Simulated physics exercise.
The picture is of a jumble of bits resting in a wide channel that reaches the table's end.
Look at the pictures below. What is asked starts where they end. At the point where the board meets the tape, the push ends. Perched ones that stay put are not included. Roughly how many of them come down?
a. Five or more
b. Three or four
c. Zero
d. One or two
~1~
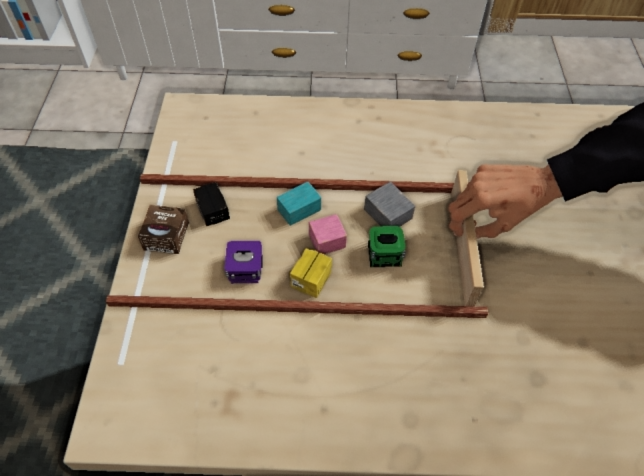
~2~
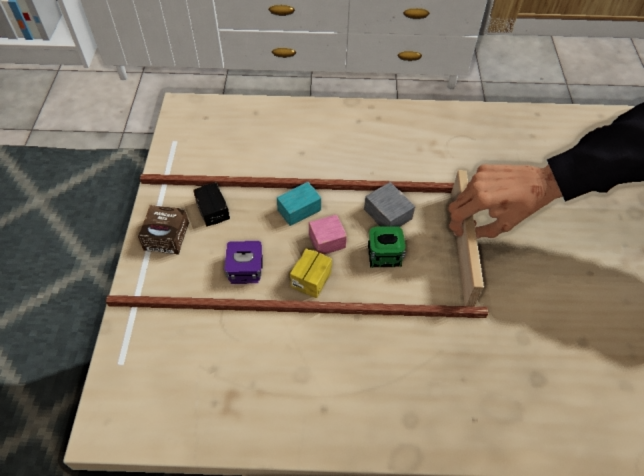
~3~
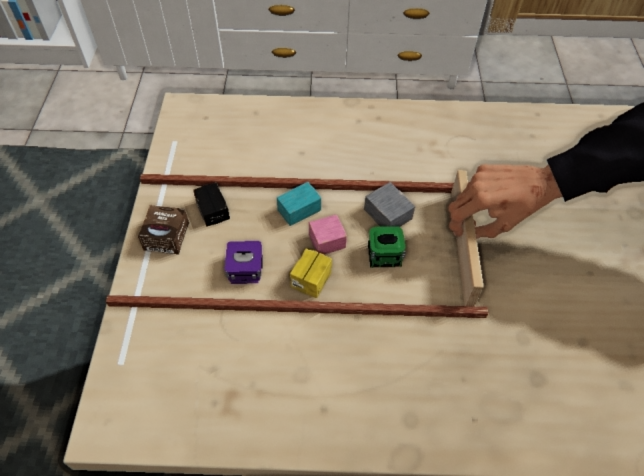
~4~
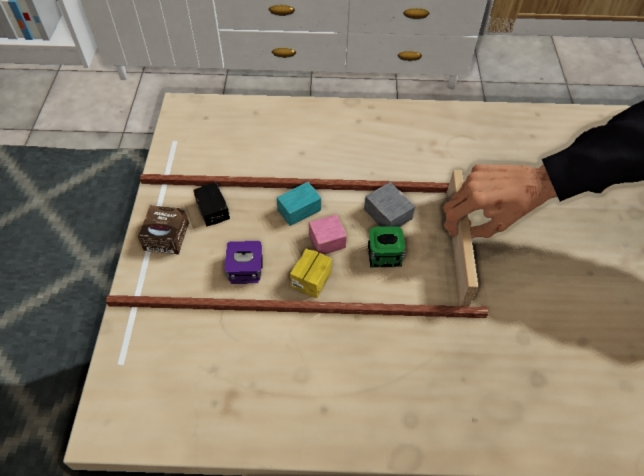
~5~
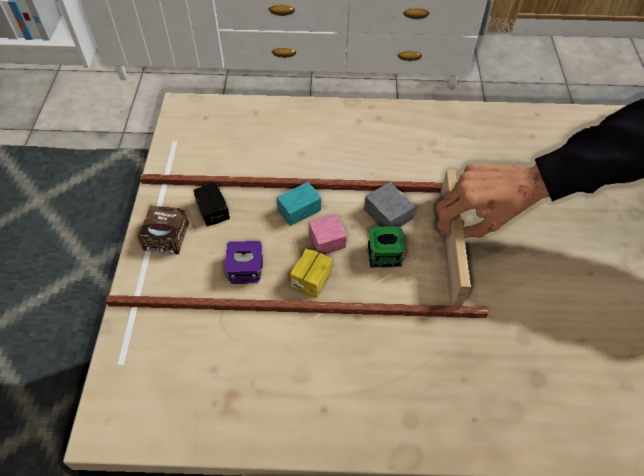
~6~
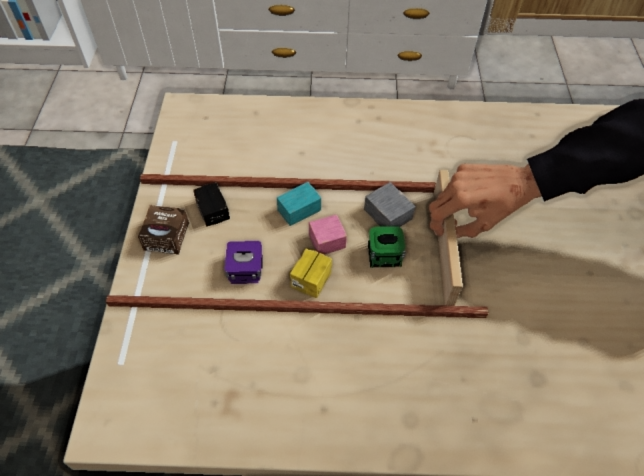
Five or more (a).
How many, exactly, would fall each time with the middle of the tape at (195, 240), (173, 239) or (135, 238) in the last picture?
First 2, then 3, then 8.
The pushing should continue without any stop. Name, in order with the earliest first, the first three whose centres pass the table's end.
Black box, brown box, turquoise block.
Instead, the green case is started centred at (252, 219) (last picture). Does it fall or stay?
It goes down.
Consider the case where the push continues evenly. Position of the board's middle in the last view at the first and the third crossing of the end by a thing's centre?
First around (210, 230), then around (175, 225).
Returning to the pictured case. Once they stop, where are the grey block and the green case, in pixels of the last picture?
(142, 193) and (129, 241).
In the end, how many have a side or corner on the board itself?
It is in contact with 3.
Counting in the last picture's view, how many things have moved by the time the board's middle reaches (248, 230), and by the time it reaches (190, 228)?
Counting first: 8, next 8.
Soon after, none off yet; brown box at rest near (164, 229); black box at rest near (212, 204); purple case at rest near (245, 263).
In the end, the number that fall off is five or more; gone, pink block, turquoise block, purple case, black box and brown box.
